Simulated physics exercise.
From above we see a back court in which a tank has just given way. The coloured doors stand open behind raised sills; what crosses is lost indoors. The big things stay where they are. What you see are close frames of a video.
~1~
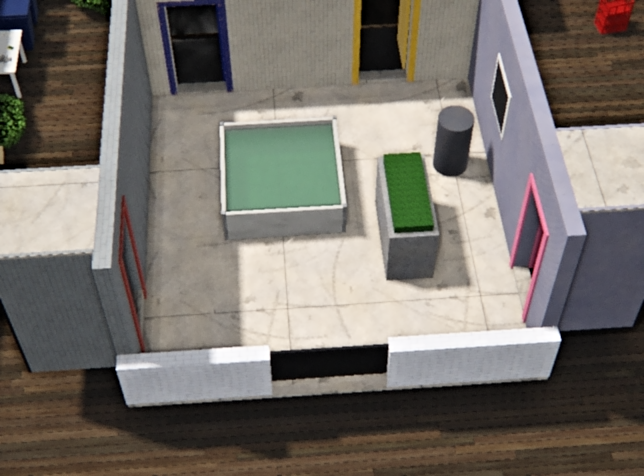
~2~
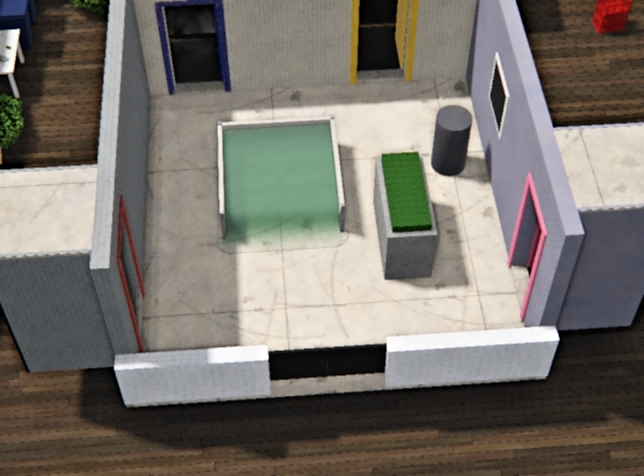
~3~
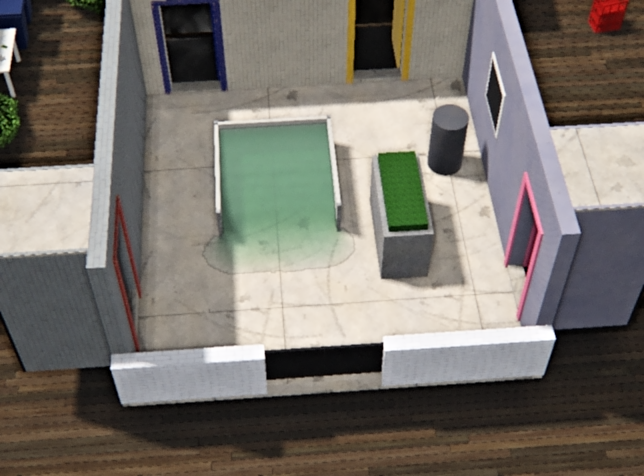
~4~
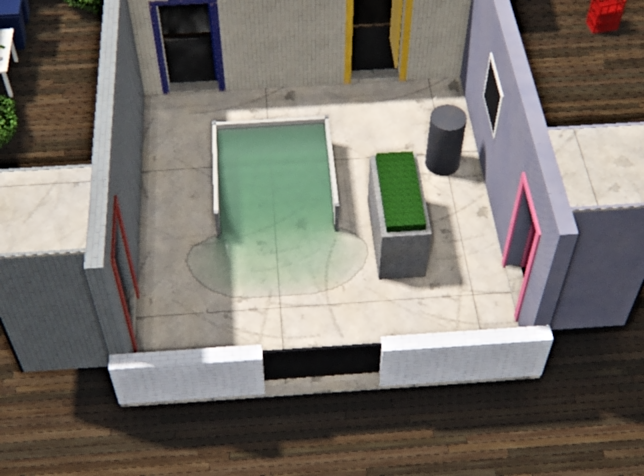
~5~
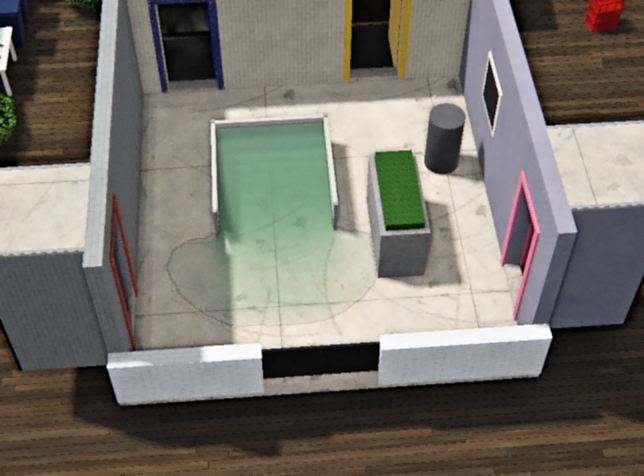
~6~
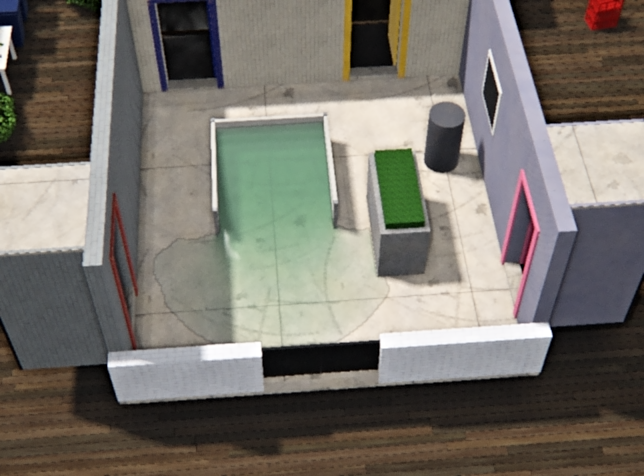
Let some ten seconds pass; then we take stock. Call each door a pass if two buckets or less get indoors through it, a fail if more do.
Red door: Pass, yellow door: Pass, pink door: Fail, blue door: Fail.
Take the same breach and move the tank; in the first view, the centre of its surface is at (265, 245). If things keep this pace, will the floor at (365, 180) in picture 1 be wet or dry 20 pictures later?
Spared.
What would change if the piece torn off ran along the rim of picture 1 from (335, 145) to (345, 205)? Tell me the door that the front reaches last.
Latest of all is the one in blue.
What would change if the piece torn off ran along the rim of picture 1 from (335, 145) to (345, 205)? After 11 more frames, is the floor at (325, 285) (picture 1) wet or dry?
Verdict: Flooded.
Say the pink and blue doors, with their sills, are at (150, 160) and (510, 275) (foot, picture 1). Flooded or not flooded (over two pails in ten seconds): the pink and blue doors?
The pink door comes up short, and the blue door gets past the limit as well.
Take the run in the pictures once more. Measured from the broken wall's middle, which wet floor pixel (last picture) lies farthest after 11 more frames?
About (522, 350).
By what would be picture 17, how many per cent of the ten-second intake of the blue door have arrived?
Estimate: Some 0 per cent.
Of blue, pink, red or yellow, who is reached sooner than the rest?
I'd go with the red one.
A moment on, water covers 30 % of the floor; the red door wet at the sill, nothing in, the yellow door not reached, the pink door not reached, the blue door not reached.
Next, water covers 35 % of the floor; the red door wet at the sill, nothing in, the yellow door not reached, the pink door not reached, the blue door not reached.
Then, water covers 50 % of the floor; the red door wet at the sill, nothing in, the yellow door not reached, the pink door under two buckets in, the blue door not reached.
Later, water covers 85 % of the floor; the red door wet at the sill, nothing in, the yellow door not reached, the pink door over two buckets in, the blue door over two buckets in.
In the end, water covers 95 % of the floor; the red door wet at the sill, nothing in, the yellow door wet at the sill, nothing in, the pink door over two buckets in, the blue door far over two buckets in.
